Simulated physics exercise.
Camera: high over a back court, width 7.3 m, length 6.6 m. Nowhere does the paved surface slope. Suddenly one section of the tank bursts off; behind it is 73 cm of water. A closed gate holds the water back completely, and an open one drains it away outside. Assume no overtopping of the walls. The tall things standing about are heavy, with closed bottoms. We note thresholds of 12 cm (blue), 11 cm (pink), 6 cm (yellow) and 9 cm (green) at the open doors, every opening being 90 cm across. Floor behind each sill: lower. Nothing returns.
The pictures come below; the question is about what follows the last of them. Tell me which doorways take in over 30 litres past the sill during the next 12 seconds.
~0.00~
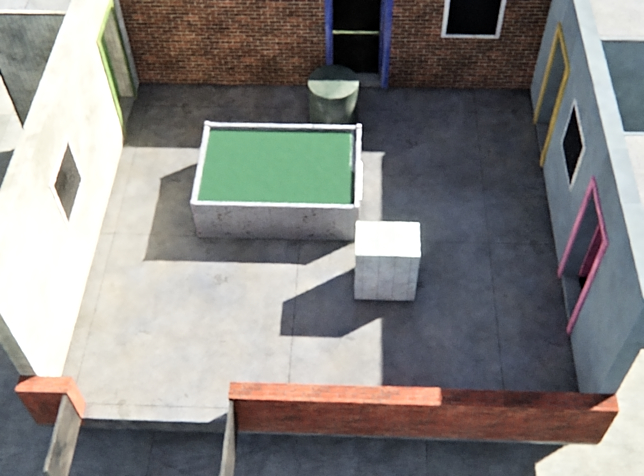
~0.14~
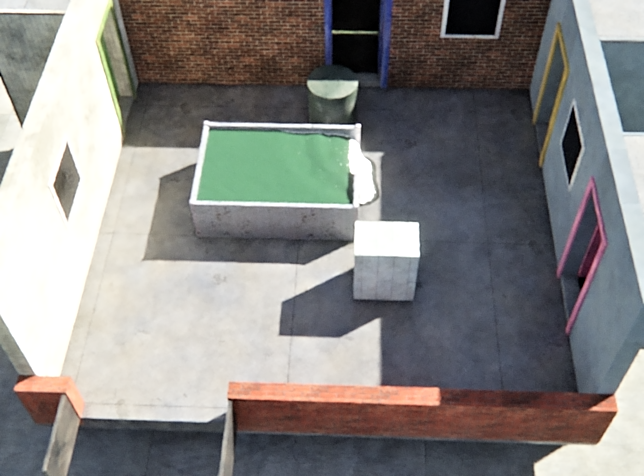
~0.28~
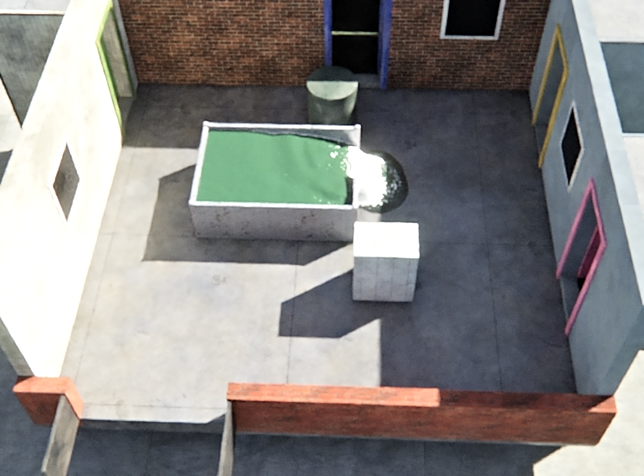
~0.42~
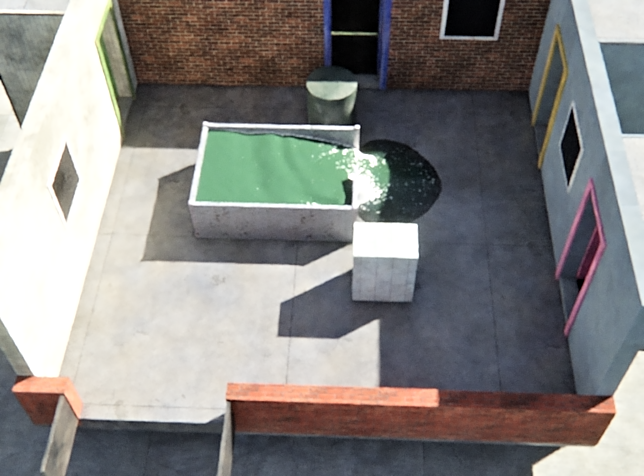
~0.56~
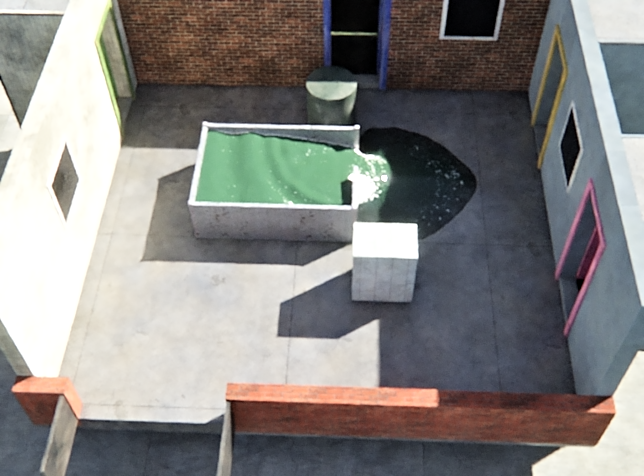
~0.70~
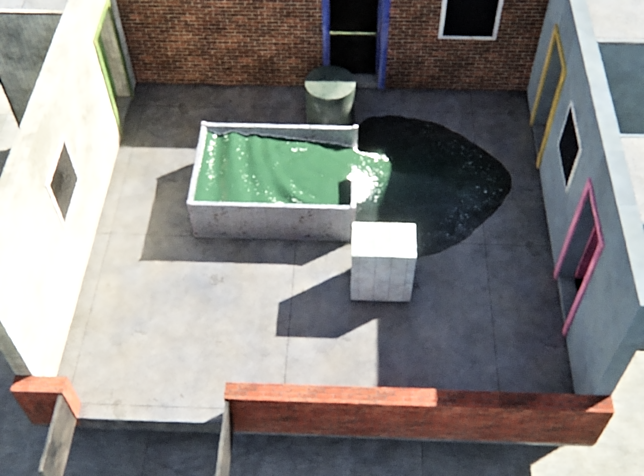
Within those 12 seconds, the blue door takes in no more than that; the pink door takes in no more than that; the yellow door takes in over 30 litres; the green door takes in no more than that.
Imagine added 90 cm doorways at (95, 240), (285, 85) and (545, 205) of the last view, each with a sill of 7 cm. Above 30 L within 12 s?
Well, the first is on the low side, the second is on the low side, and the third is on the high side.
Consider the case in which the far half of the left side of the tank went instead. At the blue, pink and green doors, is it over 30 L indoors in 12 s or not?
Then: Blue short of it, pink short of it, green beyond it.
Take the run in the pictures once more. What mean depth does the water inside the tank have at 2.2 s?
44 cm.
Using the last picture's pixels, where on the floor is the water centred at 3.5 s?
At roughly (382, 199).
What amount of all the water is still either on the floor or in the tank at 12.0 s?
I'd say close to 84 percent is still there.
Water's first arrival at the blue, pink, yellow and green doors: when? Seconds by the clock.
Blue: 2.0 s; pink: 1.8 s; yellow: 1.0 s; green: 7.5 s.
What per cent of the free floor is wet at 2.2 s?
Roughly 30 % of the floor.
After 1.4 s water covers 25 % of the floor and is deepest (38 cm) near (365, 178); blue door not reached, pink door not reached, yellow door 14 cm at the sill, 16 L in, green door not reached.
After 2.2 s water covers 30 % of the floor and is deepest (34 cm) near (523, 95); blue door 2 cm at the sill, 0 L in, pink door 12 cm at the sill, 0 L in, yellow door 22 cm at the sill, 97 L in, green door not reached.
After 3.5 s water covers 35 % of the floor and is deepest (23 cm) near (514, 174); blue door 2 cm at the sill, 0 L in, pink door 10 cm at the sill, 2 L in, yellow door 21 cm at the sill, 234 L in, green door not reached.
After 7.0 s water covers 65 % of the floor and is deepest (14 cm) near (546, 418); blue door 4 cm at the sill, 0 L in, pink door 7 cm at the sill, 2 L in, yellow door 13 cm at the sill, 383 L in, green door not reached.
After 12.0 s water covers 95 % of the floor and is deepest (9 cm) near (520, 417); blue door 5 cm at the sill, 0 L in, pink door 5 cm at the sill, 2 L in, yellow door 8 cm at the sill, 435 L in, green door 6 cm at the sill, 0 L in.
